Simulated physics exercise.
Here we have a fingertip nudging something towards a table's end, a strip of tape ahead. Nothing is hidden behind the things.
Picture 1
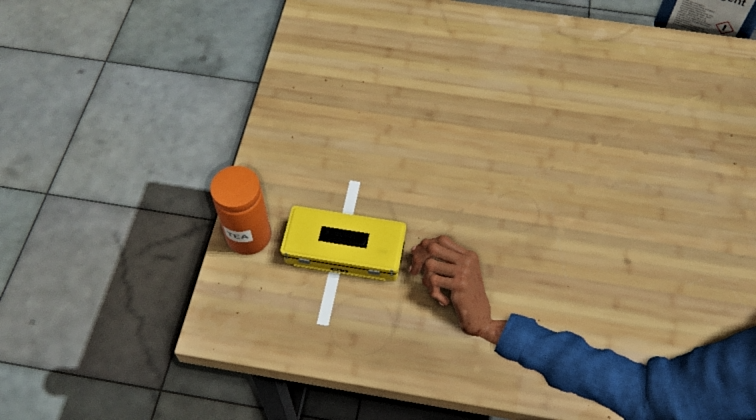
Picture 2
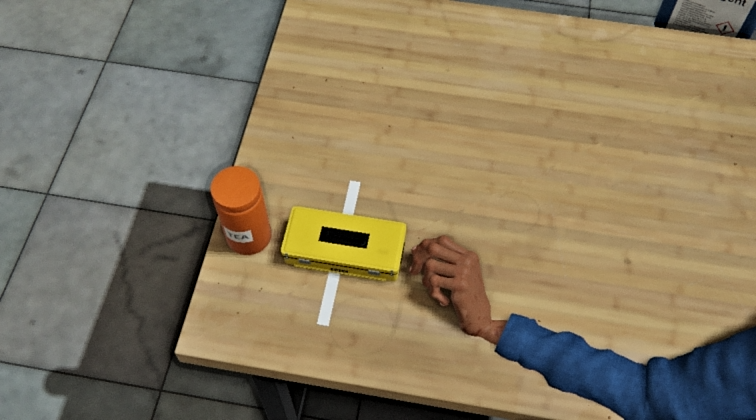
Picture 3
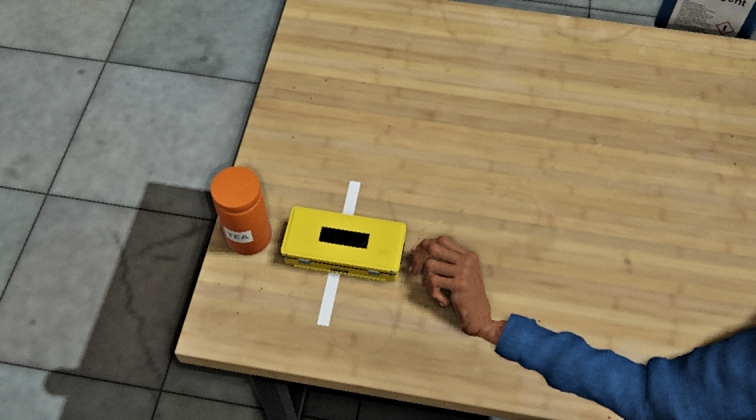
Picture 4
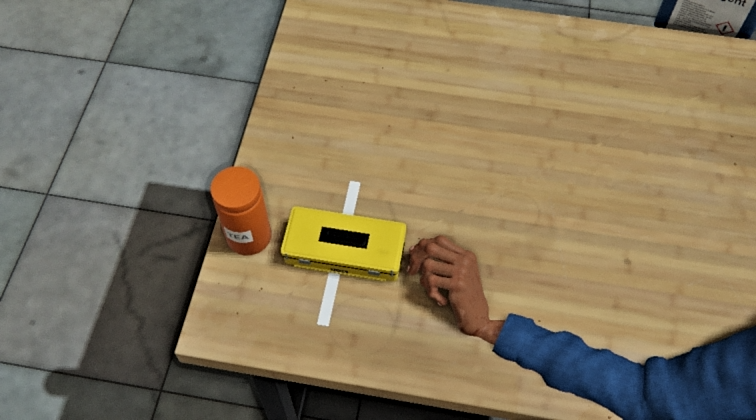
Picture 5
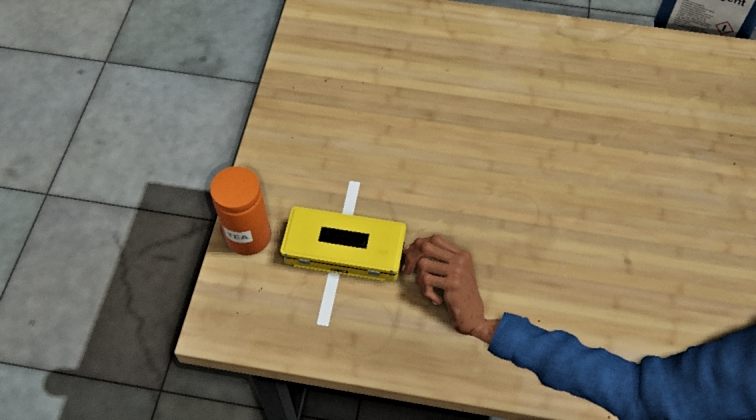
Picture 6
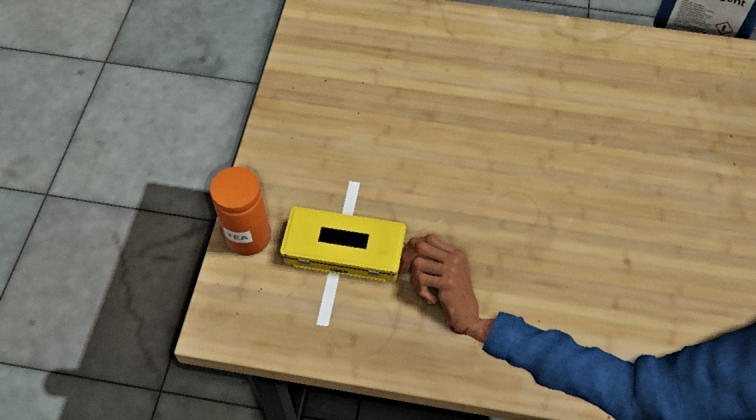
A hand in a blue sleeve creeps very slightly leftward at the right end of a yellow case, which barely shifts, if at all, while the camera stays still. The scene is a pale wooden table on a grey tiled floor, viewed from above at an angle. The case sits across a white tape strip, with an orange jar labelled TEA standing to its left near the table's edge.
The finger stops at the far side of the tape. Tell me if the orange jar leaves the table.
In the end the orange jar drops to the floor.
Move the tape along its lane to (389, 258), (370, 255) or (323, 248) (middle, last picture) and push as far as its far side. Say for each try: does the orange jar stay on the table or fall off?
One after another: It stays on the table; is still on the table; drops off.
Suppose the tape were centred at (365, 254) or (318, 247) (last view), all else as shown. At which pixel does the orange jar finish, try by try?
Near (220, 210) and (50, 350).
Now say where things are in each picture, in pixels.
The first picture shows orange jar (242, 212); yellow case (344, 244).
The second picture shows orange jar (242, 212); yellow case (345, 244).
The third picture shows orange jar (242, 212); yellow case (345, 244).
The fourth picture shows orange jar (242, 213); yellow case (345, 244).
The fifth picture shows orange jar (242, 213); yellow case (344, 244).
The sixth picture shows orange jar (242, 213); yellow case (344, 245).
Then, 0.96 s past the last view, orange jar leaning 20° off how it started near (179, 206).
Then, 1.16 s past the last view, orange jar in the air near (155, 248).
Then, 1.38 s past the last view, orange jar in the air near (179, 366).
Finally, the orange jar goes over the edge.
